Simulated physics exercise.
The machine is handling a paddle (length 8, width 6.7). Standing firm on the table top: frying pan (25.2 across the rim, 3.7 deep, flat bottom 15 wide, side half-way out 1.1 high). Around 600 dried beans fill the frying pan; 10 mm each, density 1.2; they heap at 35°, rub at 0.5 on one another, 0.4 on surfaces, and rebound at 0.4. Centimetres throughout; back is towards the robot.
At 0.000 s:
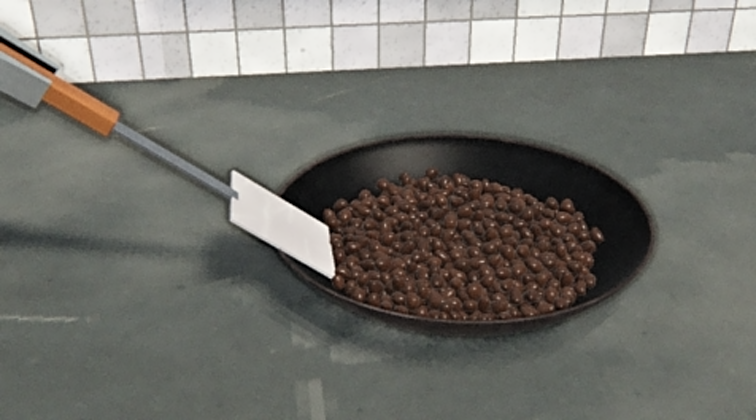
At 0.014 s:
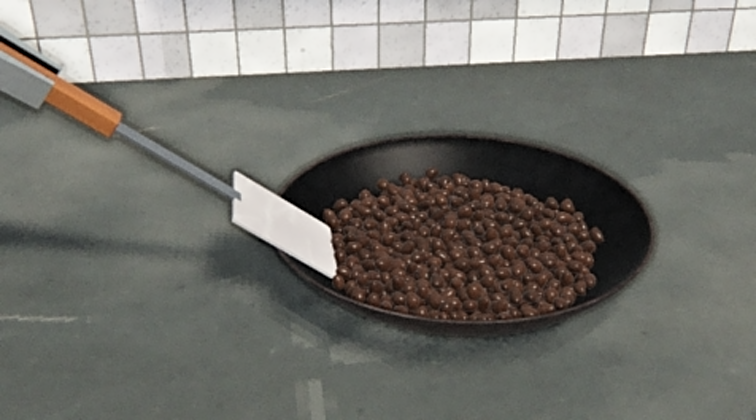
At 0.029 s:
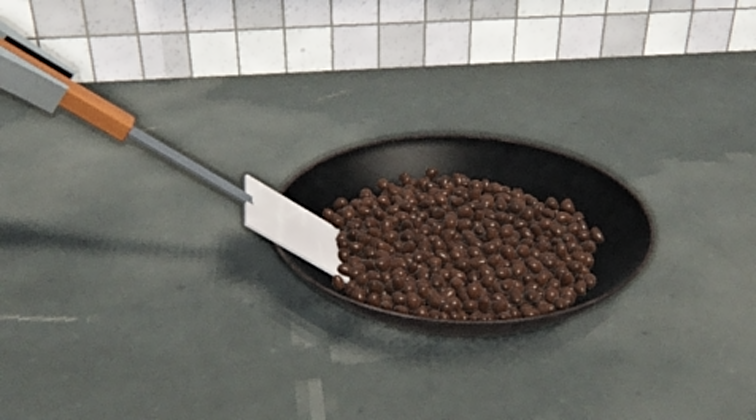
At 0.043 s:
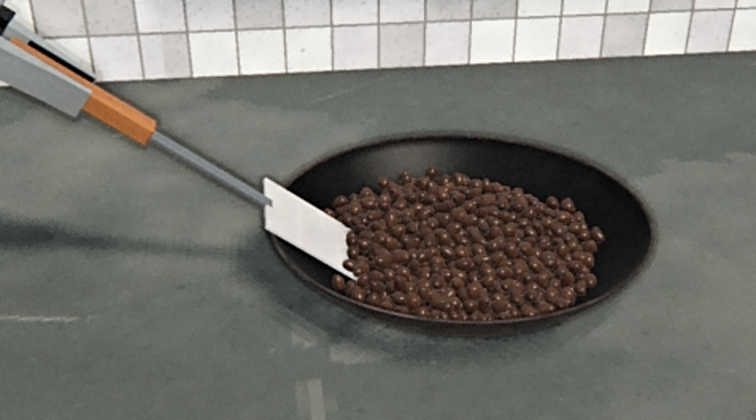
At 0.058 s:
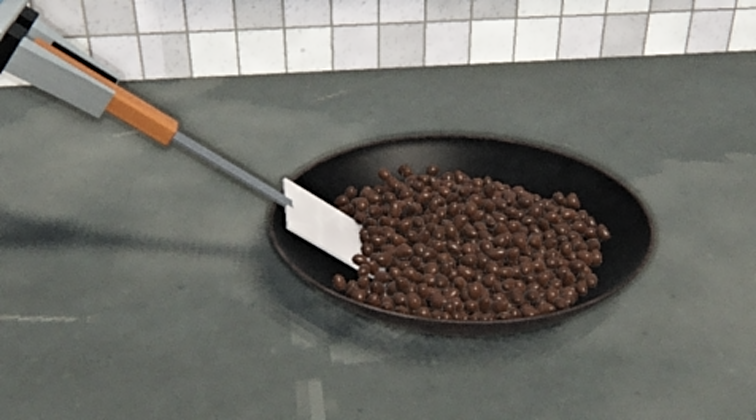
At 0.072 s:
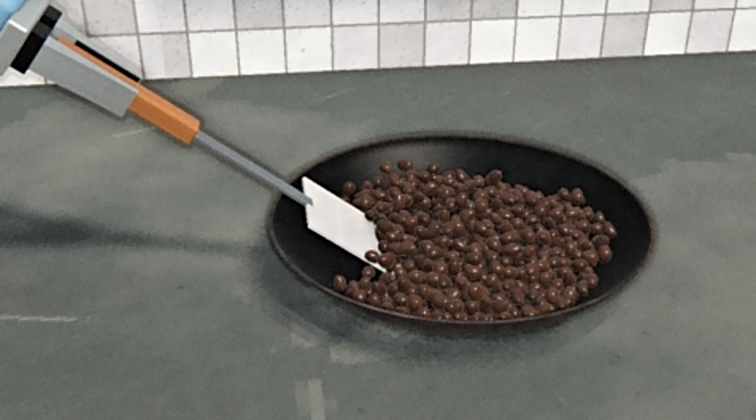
On a dark countertop, a robot arm gripping a white spatula with an orange handle moved it rightward into a black frying pan, pushing the edge of a heap of brown beans slightly right.
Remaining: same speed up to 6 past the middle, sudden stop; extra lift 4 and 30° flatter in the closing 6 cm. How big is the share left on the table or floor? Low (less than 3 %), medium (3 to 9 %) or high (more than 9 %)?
A medium share, 3 to 9 %, ends on the table or floor.
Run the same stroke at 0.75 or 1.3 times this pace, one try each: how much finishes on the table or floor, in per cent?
Some 0 and 10 per cent.
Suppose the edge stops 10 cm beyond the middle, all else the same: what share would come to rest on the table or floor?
In that case some 20 per cent.
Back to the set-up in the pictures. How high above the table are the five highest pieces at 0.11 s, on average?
Some 5 cm.
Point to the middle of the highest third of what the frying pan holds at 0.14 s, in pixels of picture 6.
Around (513, 212).
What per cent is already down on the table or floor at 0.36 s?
Some 6 per cent.
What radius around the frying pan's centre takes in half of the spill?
Roughly 24 cm.
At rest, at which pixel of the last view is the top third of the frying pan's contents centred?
Around (566, 210).
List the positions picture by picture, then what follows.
In the first frame, paddle top edge at (231, 194), sloping 38°; upper third of the load around (451, 232), from x 330 to 595, top at y 175; 603 in the frying pan.
In the second frame, paddle top edge at (234, 195), sloping 38°; upper third of the load around (449, 232), from x 330 to 595, top at y 175.
In the third frame, paddle top edge at (246, 198), sloping 38°; upper third of the load around (449, 231), from x 330 to 595, top at y 175.
In the fourth frame, paddle top edge at (265, 202), sloping 38°; upper third of the load around (444, 229), from x 330 to 595, top at y 175.
In the fifth frame, paddle top edge at (286, 202), sloping 38°; upper third of the load around (451, 223), from x 330 to 600, top at y 170.
In the sixth frame, paddle top edge at (306, 201), sloping 38°; upper third of the load around (461, 221), from x 330 to 610, top at y 165; 603 in the frying pan.
By 0.11 s, sloping 37°, highest piece 5 above the table; 603 in the frying pan.
By 0.14 s, sloping 25°, highest piece 5 above the table; 603 in the frying pan.
By 0.36 s, sloping 8°, highest piece 5 above the table; 568 in the frying pan, 35 on the table or floor.
By 1.41 s, sloping 8°, highest piece 5 above the table; 568 in the frying pan, 35 on the table or floor.
Final count, 568 in the frying pan, 35 on the table or floor. That is 6 % on the table or floor.
